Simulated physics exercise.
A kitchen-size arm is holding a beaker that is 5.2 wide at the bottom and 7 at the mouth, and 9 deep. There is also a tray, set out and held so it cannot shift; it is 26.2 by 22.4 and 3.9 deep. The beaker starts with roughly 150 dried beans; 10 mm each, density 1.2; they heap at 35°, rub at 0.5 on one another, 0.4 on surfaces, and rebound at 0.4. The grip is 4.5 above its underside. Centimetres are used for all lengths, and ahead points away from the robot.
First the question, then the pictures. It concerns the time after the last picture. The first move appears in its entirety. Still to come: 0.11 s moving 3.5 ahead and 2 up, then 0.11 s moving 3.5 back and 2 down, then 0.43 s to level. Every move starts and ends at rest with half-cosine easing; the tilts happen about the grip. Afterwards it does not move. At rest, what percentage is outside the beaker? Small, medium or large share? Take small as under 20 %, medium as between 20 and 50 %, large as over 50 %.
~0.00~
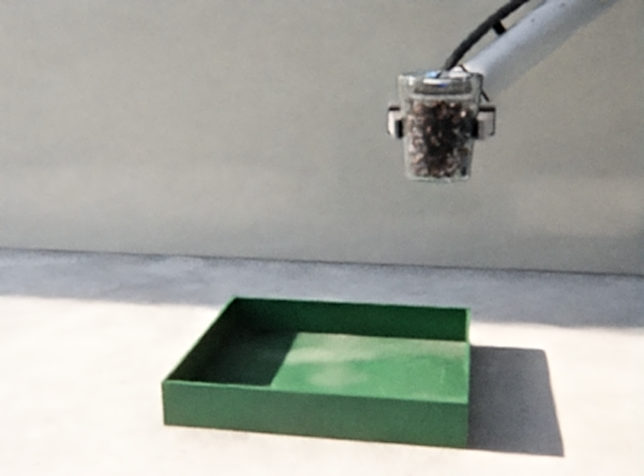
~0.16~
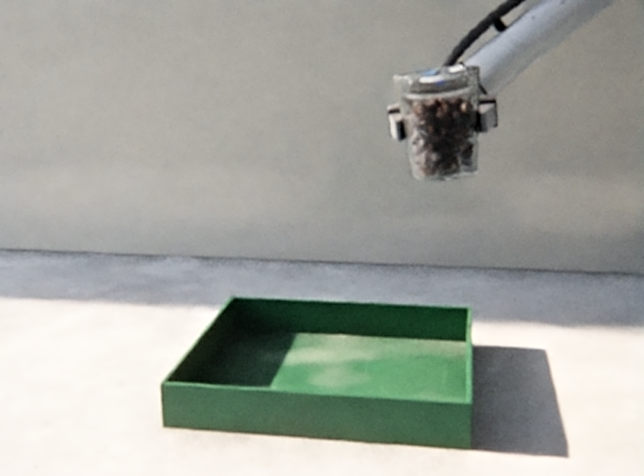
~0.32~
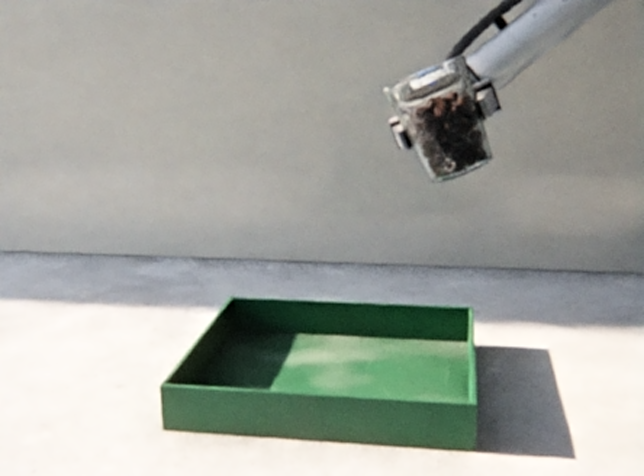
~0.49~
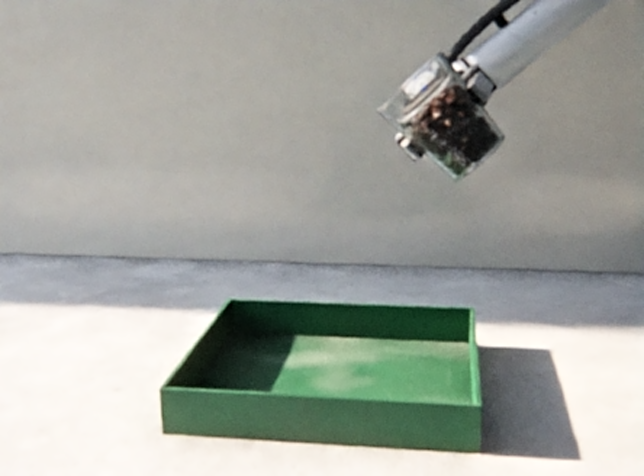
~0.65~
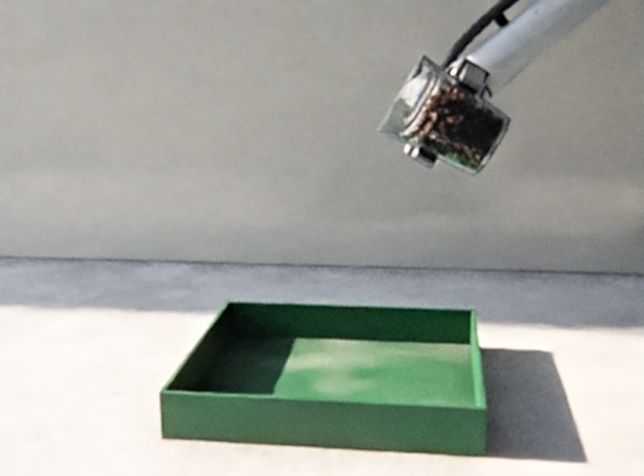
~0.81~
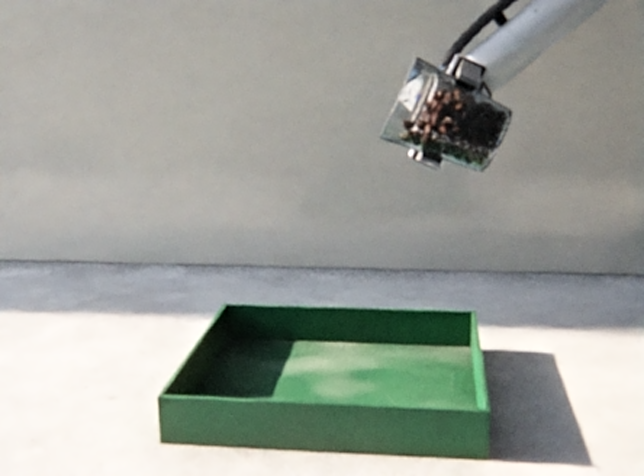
A medium share.
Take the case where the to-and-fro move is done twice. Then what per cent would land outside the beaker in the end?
In that case, some 50 per cent.
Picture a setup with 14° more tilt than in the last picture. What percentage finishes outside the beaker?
Close to 70 in a hundred, I'd say.
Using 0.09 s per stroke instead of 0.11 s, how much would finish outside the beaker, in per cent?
That would give around 65 per cent.
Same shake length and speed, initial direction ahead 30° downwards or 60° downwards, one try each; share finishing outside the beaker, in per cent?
Result: Approx. 5 % and 0 %, one try each.
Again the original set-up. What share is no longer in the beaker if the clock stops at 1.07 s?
I'd say some 30 percent.
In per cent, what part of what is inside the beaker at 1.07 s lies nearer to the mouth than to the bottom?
Something near 60 per cent is there.
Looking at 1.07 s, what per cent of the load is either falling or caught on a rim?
30 %.
After 1.07 s, tilted 65° forward, highest piece 27 above the table; 103 in the beaker, 44 in flight or on a rim.
After 1.33 s, tilted 14° forward, highest piece 29 above the table; 98 in the beaker, 49 in the tray.
After 1.66 s, level, highest piece 27 above the table; 98 in the beaker, 49 in the tray.
After 2.71 s, level, highest piece 27 above the table; 98 in the beaker, 49 in the tray.
In the end, 98 in the beaker, 49 in the tray. That is 33 % outside the beaker.
